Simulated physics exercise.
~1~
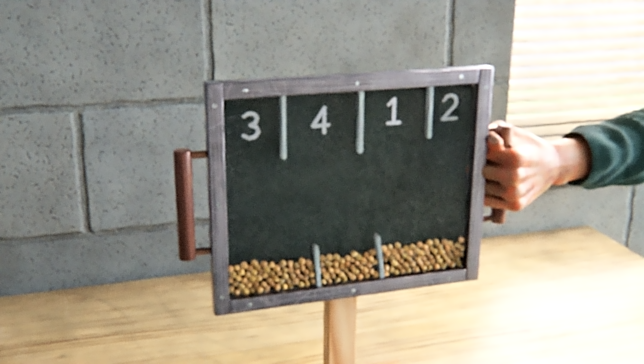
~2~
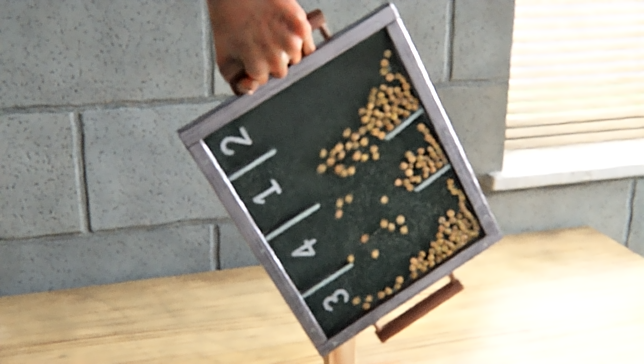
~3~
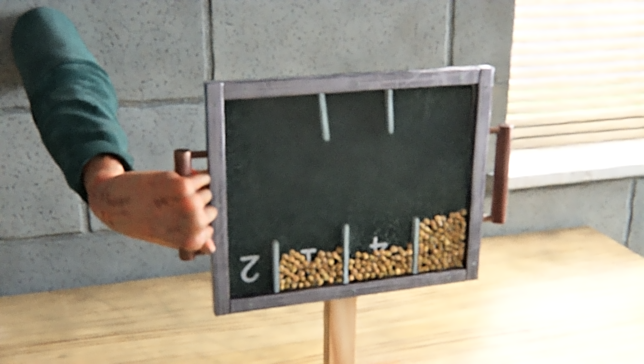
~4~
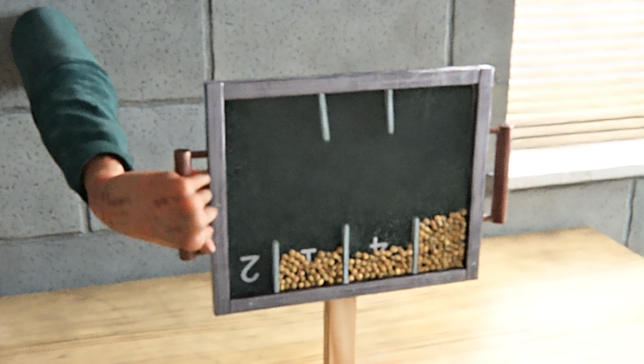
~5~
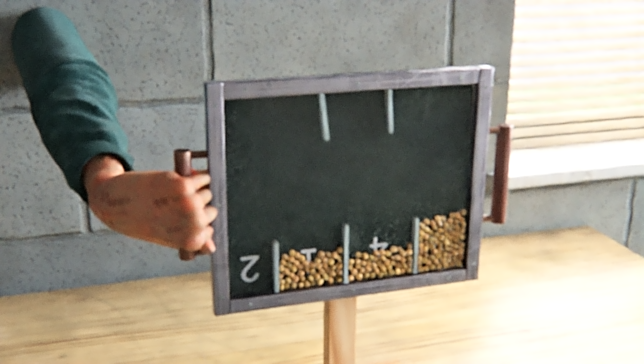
A hand flips a framed dark case, and its beads settle along the numbered edge.
